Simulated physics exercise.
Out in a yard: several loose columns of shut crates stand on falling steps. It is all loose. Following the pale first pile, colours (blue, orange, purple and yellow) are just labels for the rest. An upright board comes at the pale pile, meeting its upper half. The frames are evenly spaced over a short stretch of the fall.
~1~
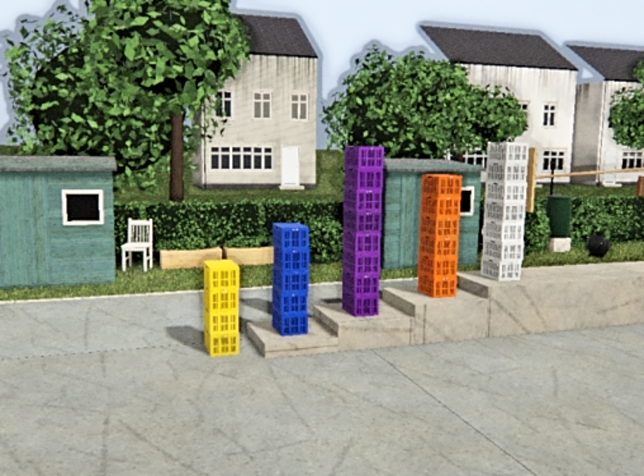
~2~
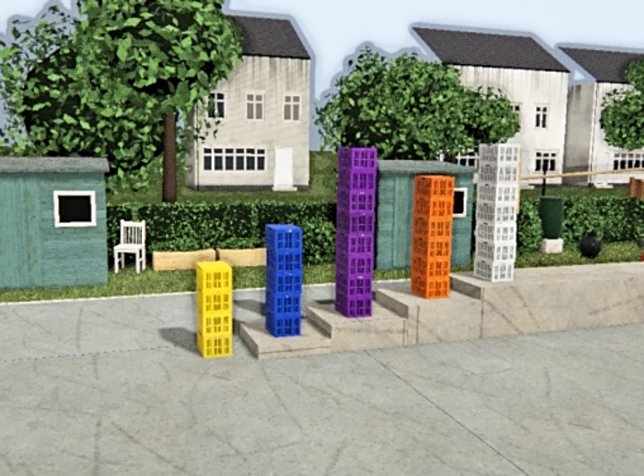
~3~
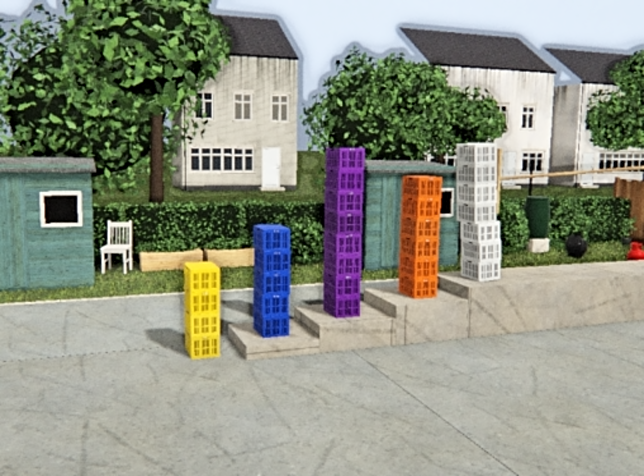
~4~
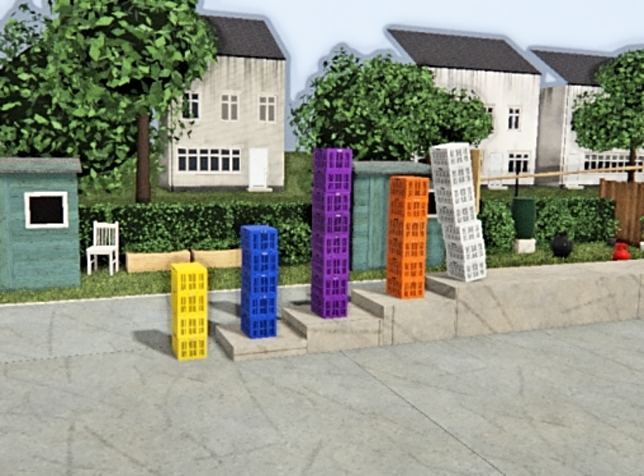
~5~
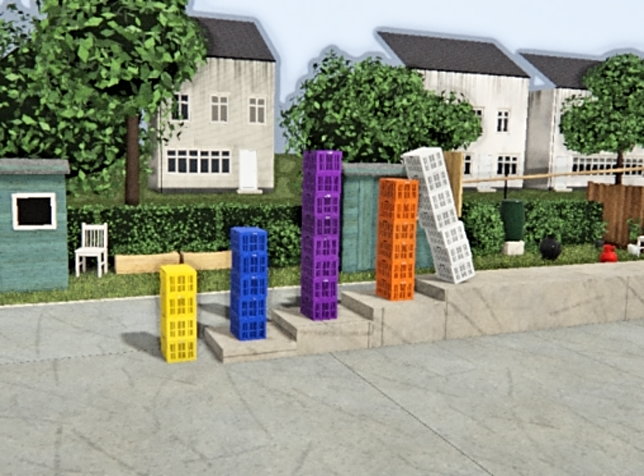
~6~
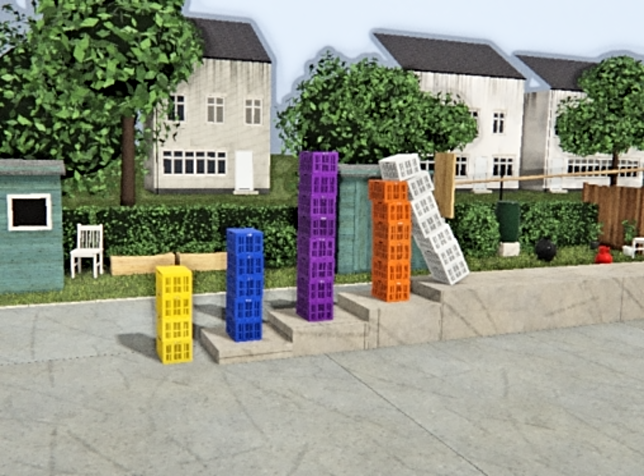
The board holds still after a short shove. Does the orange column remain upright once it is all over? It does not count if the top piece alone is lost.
No - it goes down.
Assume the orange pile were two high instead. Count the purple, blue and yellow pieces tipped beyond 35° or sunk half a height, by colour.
Purple 7, blue 4, yellow 4.
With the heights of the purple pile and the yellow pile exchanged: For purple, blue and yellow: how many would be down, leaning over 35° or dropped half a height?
By colour, purple 3, blue 5, yellow 8.
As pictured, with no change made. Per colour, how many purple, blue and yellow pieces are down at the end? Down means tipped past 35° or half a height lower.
Pieces down at the end - purple: 7, blue: 5, yellow: 3.
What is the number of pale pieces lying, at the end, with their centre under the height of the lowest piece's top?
Total: 5.
Soon after the last picture, 7 of the pale pile down; 2 of the 6 orange crates down (2 of 23 in all colours); top orange crate leaning well over, half its height lower.
A little later, 7 of the pale pile down; 5 of the 6 orange crates down (12 of 23 in all colours); top orange crate leaning clearly, some three heights lower; top purple crate leaning steeply, some two heights lower.
Later still, 7 of the pale pile down; 5 of the 6 orange crates down (20 of 23 in all colours); top orange crate leaning well over, some five heights lower; top yellow crate leaning steeply, some two heights lower.
At rest, 7 of the pale pile down; 5 of the 6 orange crates down (20 of 23 in all colours); top orange crate leaning well over, some five heights lower; top blue crate upside down. As the last picture would show them, middles, top orange crate near (240, 291).
